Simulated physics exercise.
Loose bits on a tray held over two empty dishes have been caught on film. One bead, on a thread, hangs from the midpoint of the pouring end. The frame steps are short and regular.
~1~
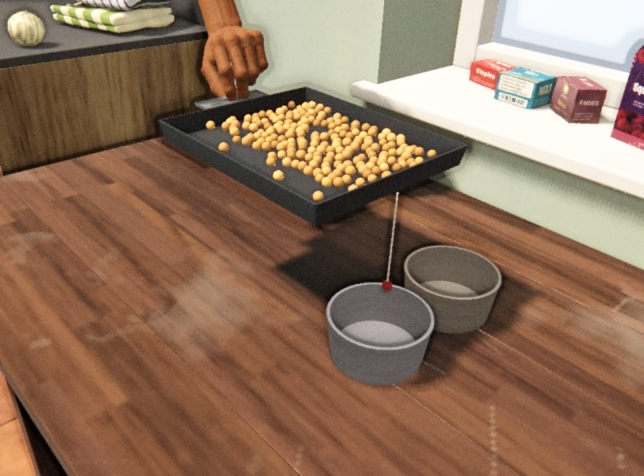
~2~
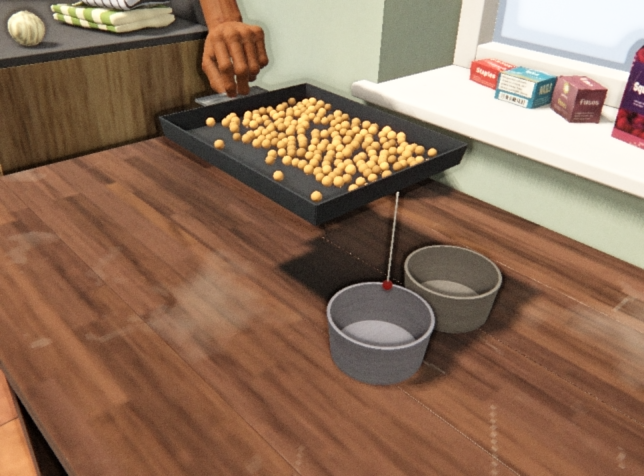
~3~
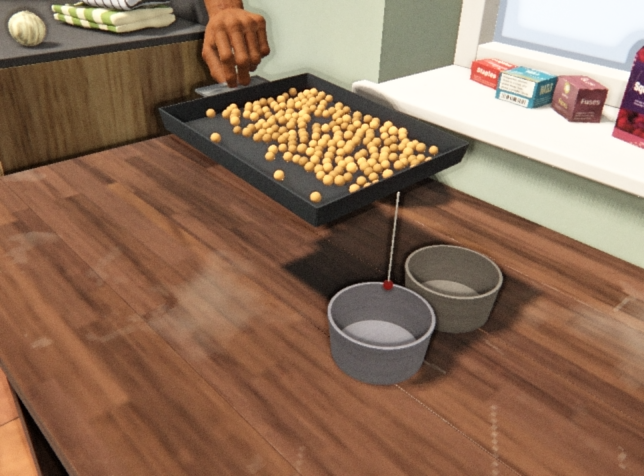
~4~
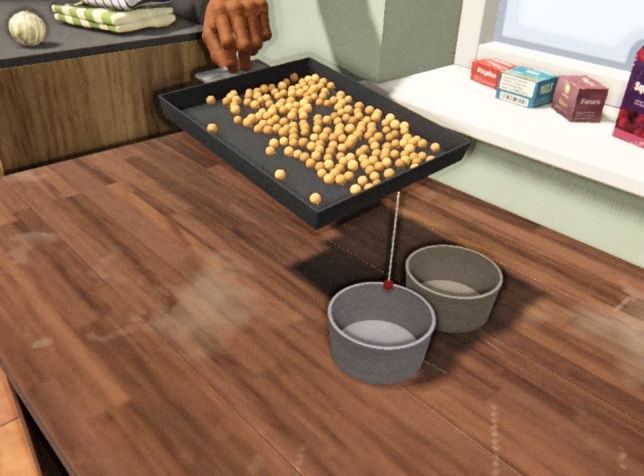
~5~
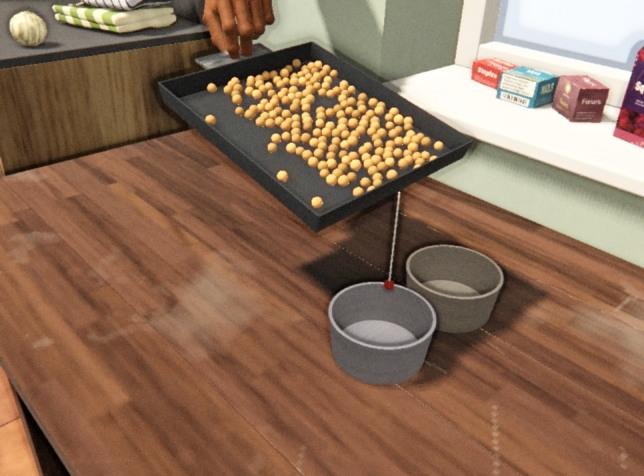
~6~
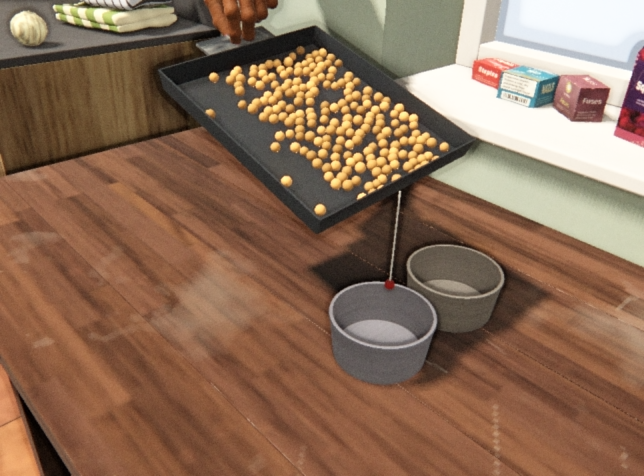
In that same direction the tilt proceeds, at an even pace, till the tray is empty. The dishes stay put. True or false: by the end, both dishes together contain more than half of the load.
False.
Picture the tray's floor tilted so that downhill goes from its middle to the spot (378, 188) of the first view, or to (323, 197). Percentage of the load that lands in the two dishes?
You'd see roughly 40 per cent the first time and 10 per cent the second.
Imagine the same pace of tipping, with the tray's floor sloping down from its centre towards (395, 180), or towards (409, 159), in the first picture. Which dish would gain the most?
Taking them in order: Right side, followed by right side.
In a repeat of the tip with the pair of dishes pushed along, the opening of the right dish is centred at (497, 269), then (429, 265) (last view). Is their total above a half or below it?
At place one the minor share; at place two the minor share.
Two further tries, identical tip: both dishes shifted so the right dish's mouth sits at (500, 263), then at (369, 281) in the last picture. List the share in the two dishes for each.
In order, 10 % and 20 %.
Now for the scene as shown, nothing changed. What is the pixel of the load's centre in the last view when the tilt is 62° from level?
About (362, 185).
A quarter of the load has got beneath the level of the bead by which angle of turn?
90 degrees.
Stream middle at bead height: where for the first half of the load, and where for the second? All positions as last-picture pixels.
First roughly (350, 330), then roughly (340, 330).
Shortly afterwards, tray tipped steeply; all but a few on the tray; a little in the air.
Next, tray tipped right over; near a quarter on the tray; near a quarter in the left dish; near a third outside both; near a quarter in the air.
Some moments later, tray tipped past a quarter turn; near a quarter in the left dish; near two thirds outside both.
In the end, tray tipped past a quarter turn; near a quarter in the left dish; none at all in the right dish; near two thirds outside both.
